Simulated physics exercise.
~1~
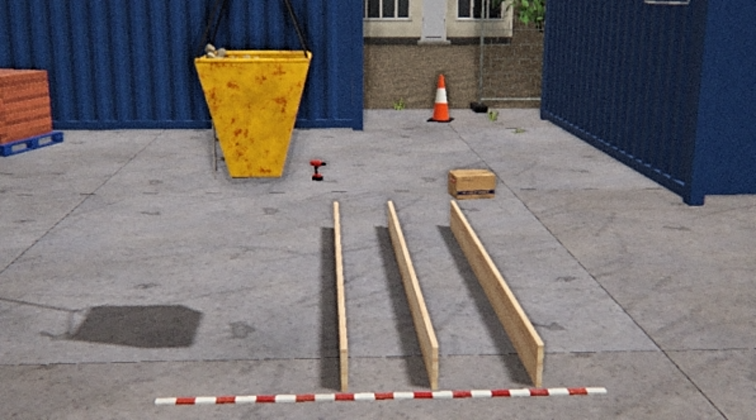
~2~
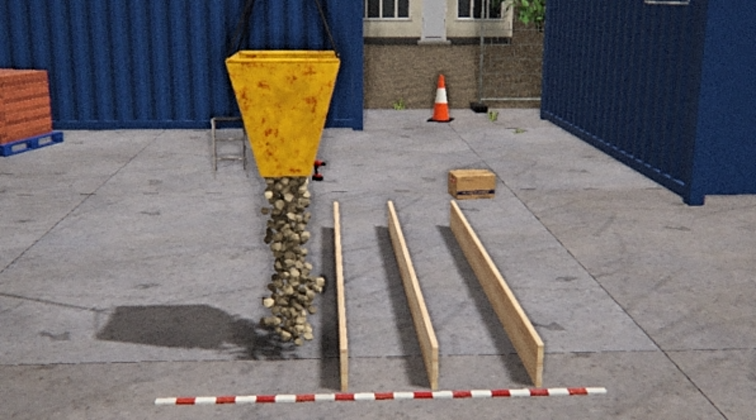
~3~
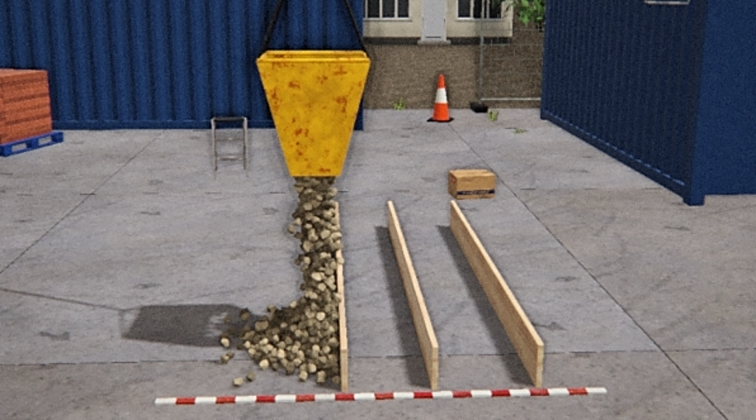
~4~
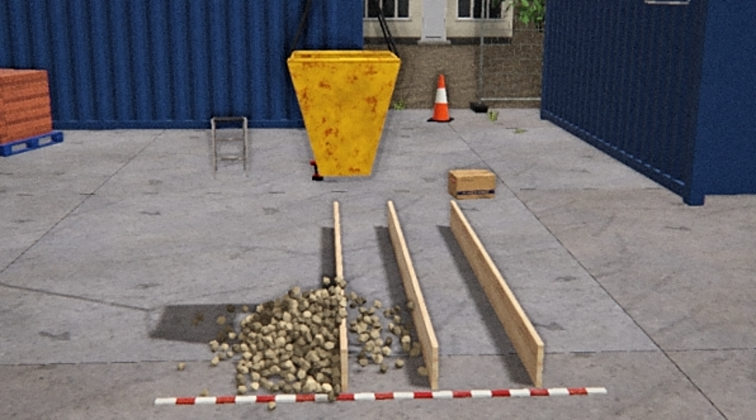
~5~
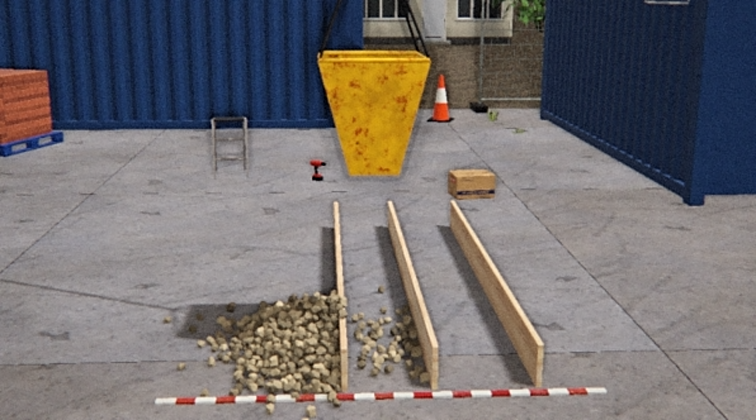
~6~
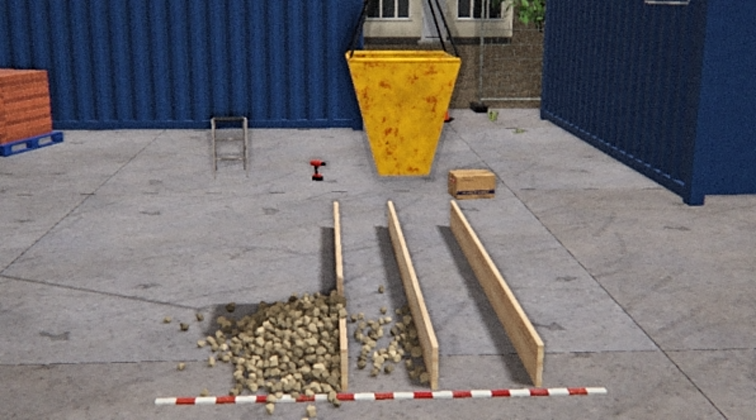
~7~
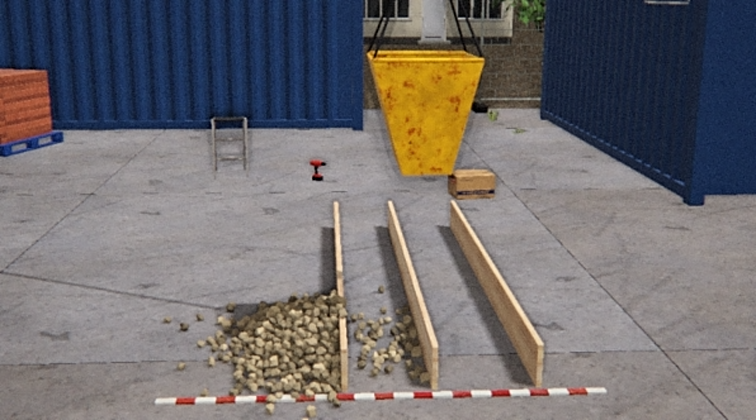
In the video, a yellow skip moves right over a concrete yard, releasing stones from its bottom until empty; most pile up left of three wooden boards, some land in the left bay, the right bay stays empty, and the skip continues right.
